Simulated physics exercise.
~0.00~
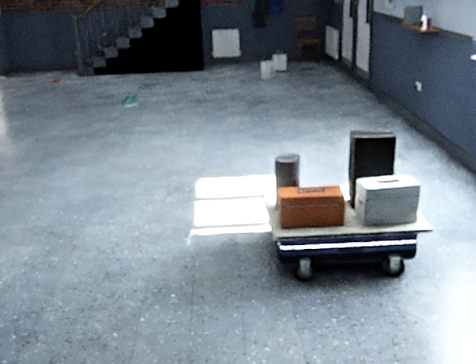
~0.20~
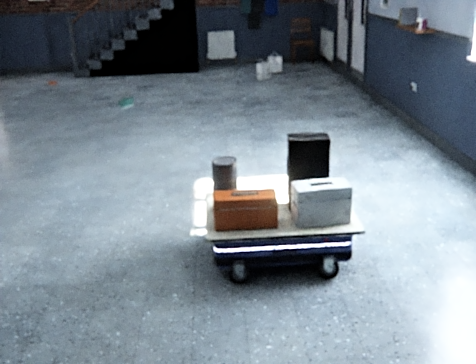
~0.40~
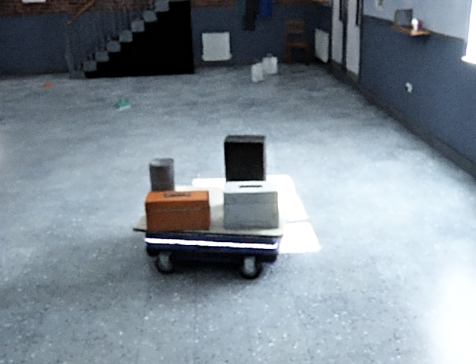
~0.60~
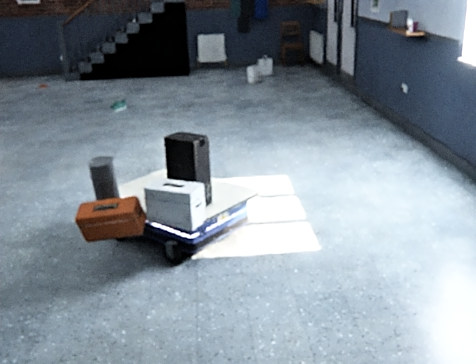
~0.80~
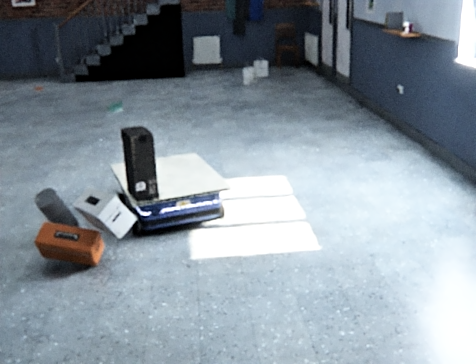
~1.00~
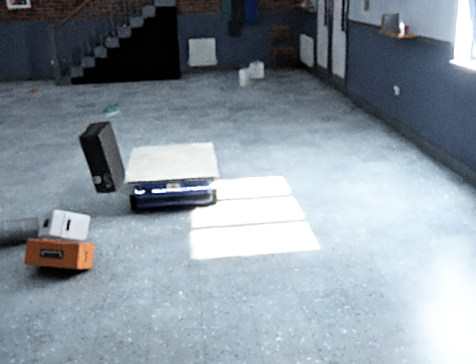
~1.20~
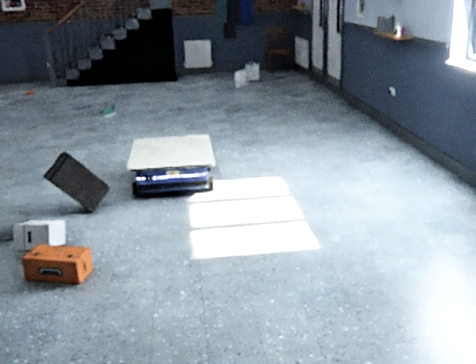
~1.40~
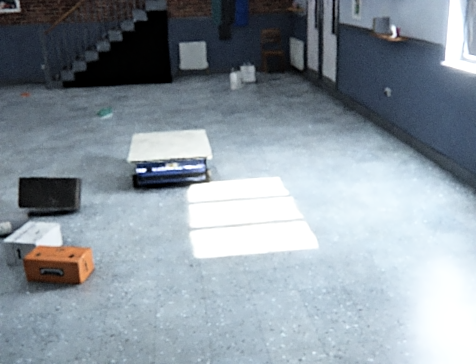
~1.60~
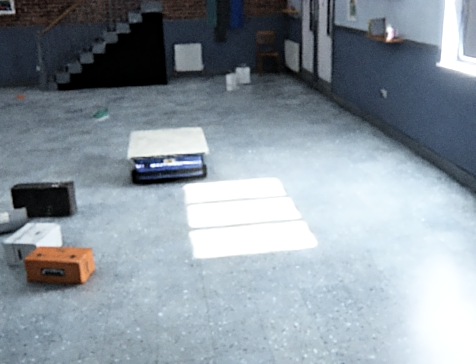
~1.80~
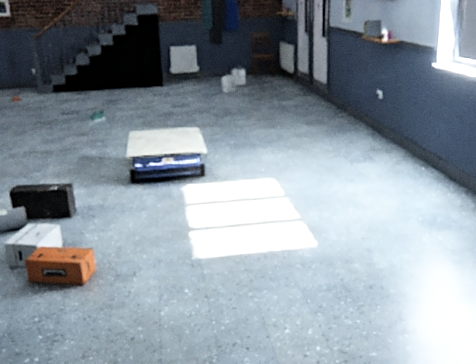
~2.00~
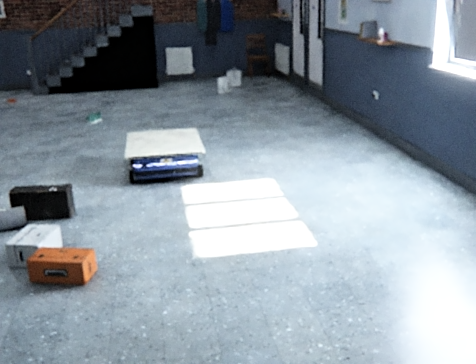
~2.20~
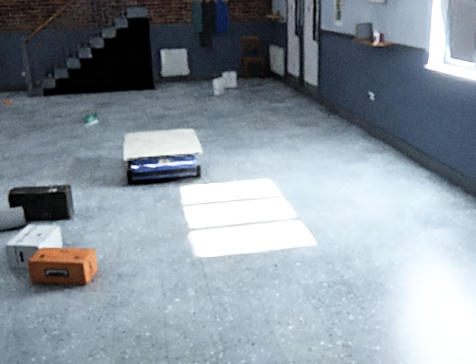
In a large room with a grey floor, a low cart carrying a black box, an orange toolbox, a white toolbox and a grey canister rolled left and swung away; all four slid off and ended up on the floor as the empty cart stopped.
